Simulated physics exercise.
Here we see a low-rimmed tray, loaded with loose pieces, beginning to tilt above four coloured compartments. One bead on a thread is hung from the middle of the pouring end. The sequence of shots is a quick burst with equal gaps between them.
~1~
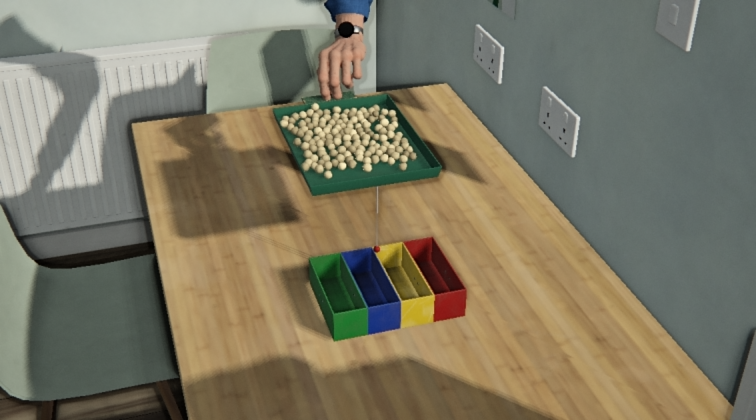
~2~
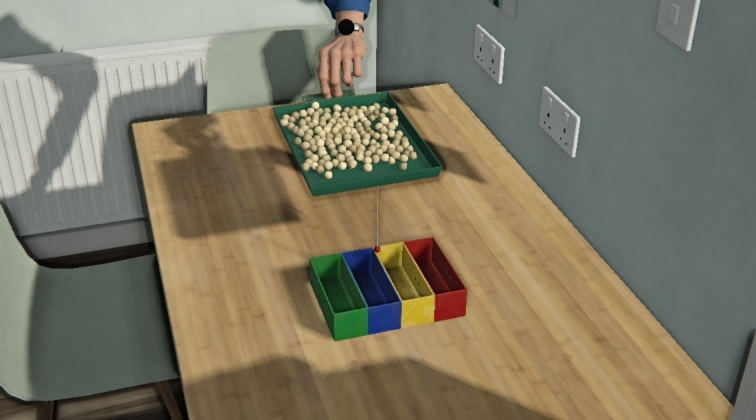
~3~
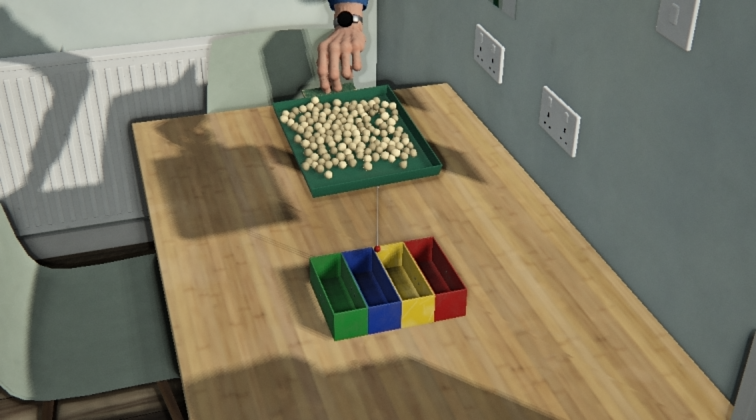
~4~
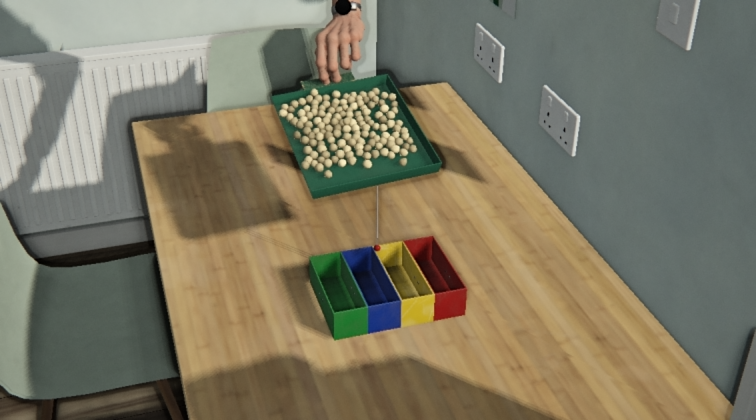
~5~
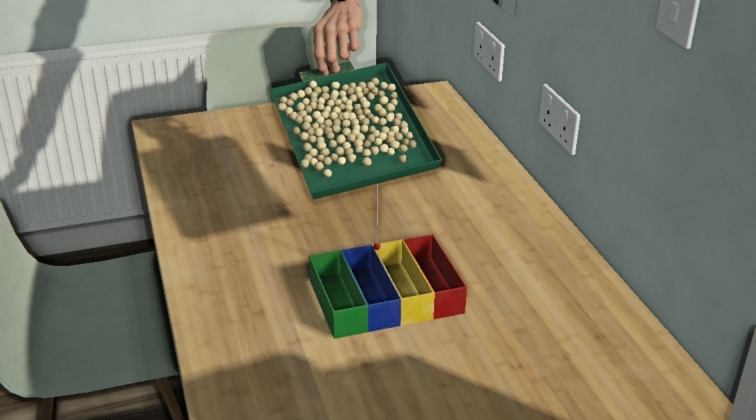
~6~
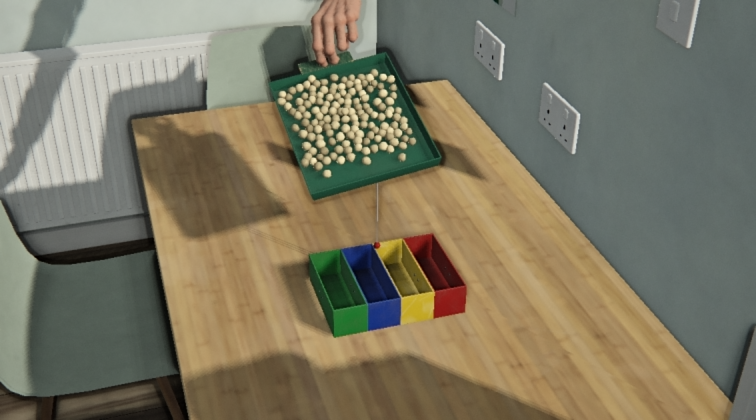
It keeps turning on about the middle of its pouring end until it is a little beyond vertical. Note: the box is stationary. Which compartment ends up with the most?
The green one.
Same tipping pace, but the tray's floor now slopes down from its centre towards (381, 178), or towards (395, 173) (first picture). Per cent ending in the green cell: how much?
10 %, give or take, and then 0 %.
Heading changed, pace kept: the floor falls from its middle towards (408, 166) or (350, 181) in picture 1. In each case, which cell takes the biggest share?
The first time it's the red cell, the second time it's the green cell.
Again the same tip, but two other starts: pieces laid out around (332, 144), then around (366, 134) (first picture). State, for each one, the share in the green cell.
It would be 50 in a hundred, and then 50 in a hundred.
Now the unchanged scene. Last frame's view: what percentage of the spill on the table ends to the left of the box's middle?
Estimate: Near 100 per cent.
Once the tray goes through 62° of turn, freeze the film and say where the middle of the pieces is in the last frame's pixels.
In the last view, the load is centred close to (333, 145).
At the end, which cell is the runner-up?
Second: The blue one.
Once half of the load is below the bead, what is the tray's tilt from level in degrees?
Near 110 degrees.
Soon after the last picture, tray tipped steeply; nearly all on the tray; a stray few falling or outside the box.
A little later, tray tipped past a quarter turn; nearly all on the tray; a stray few in the green cell; a stray few in the blue cell; a small part falling or outside the box.
Later still, tray tipped past a quarter turn; about a third in the green cell; about a quarter in the blue cell; a stray few in the yellow cell; about half falling or outside the box.
At rest, tray tipped past a quarter turn; about a third in the green cell; about a quarter in the blue cell; a stray few in the yellow cell; none in the red cell; about half outside the box.
